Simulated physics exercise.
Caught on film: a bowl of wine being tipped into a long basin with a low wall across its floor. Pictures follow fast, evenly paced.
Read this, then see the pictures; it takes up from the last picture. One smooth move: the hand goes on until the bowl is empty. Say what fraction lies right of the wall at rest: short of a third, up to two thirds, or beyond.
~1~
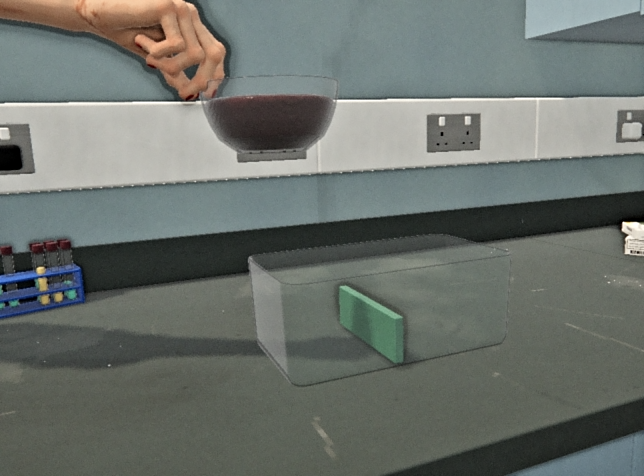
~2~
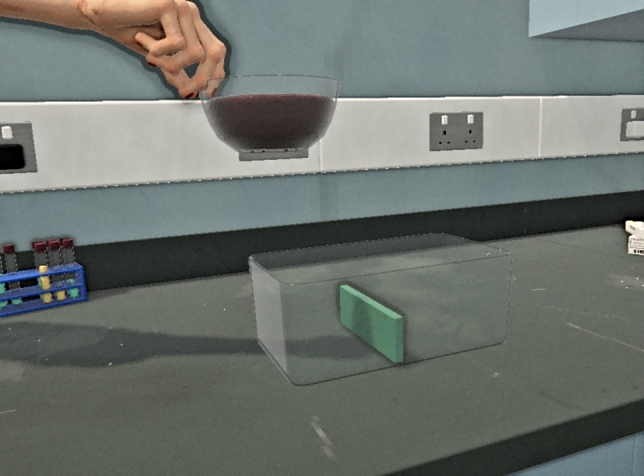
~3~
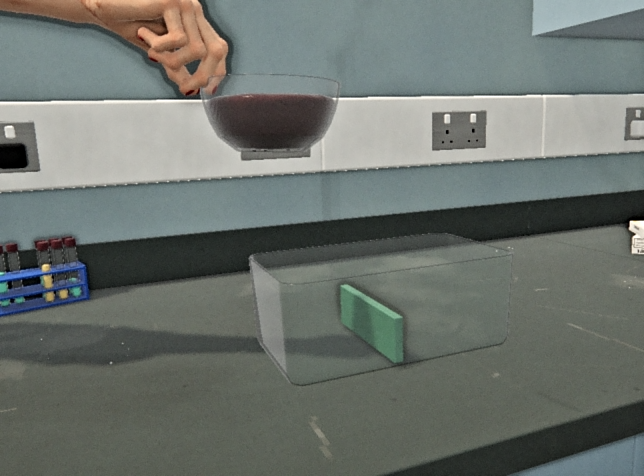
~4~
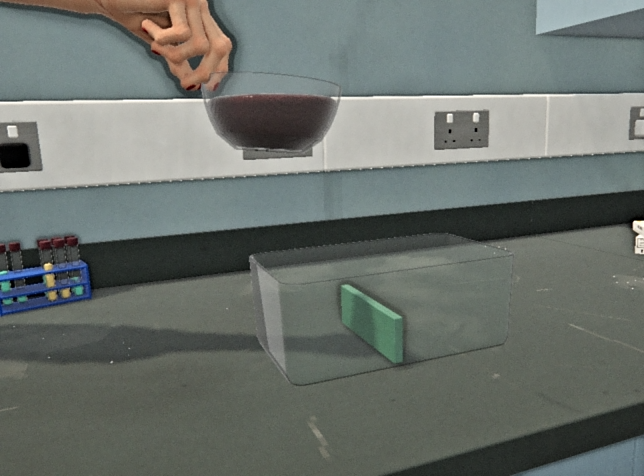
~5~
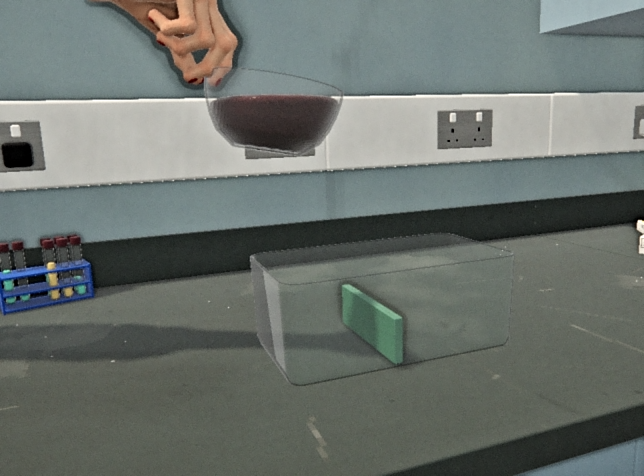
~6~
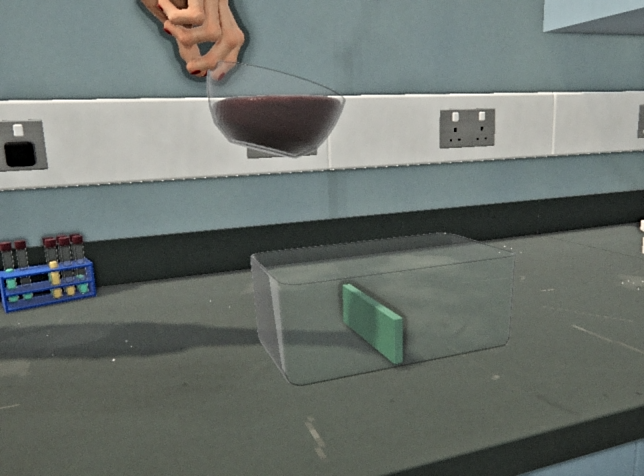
The share right of the wall fails to stay within two thirds.
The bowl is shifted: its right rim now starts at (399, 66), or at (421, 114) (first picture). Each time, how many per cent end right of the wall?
Roughly 90 % and 90 %.
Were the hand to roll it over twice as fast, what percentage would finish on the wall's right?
Close to 60 in a hundred.
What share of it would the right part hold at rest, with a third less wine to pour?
Near 65 in a hundred.
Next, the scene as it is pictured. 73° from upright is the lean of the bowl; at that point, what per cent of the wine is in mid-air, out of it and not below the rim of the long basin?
I'd put it near 40 per cent.
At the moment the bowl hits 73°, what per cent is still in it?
Looks like roughly 35 percent is still held.
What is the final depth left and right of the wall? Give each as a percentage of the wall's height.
Left side roughly 10, right side roughly 40.
A moment on, the tilt is 73° and 35 per cent is still to pour, 1 is left of the wall and 23 right of it.
Next, the tilt is 108° and 0 per cent is still to pour, 17 is left of the wall and 77 right of it.
Then the tilt is 116° and 0 per cent is still to pour, 21 is left of the wall and 78 right of it.
Later the tilt is 116° and 0 per cent is still to pour, 22 is left of the wall and 78 right of it.
In the end 22 per cent lies left of the wall, 78 right of it and 1 outside.
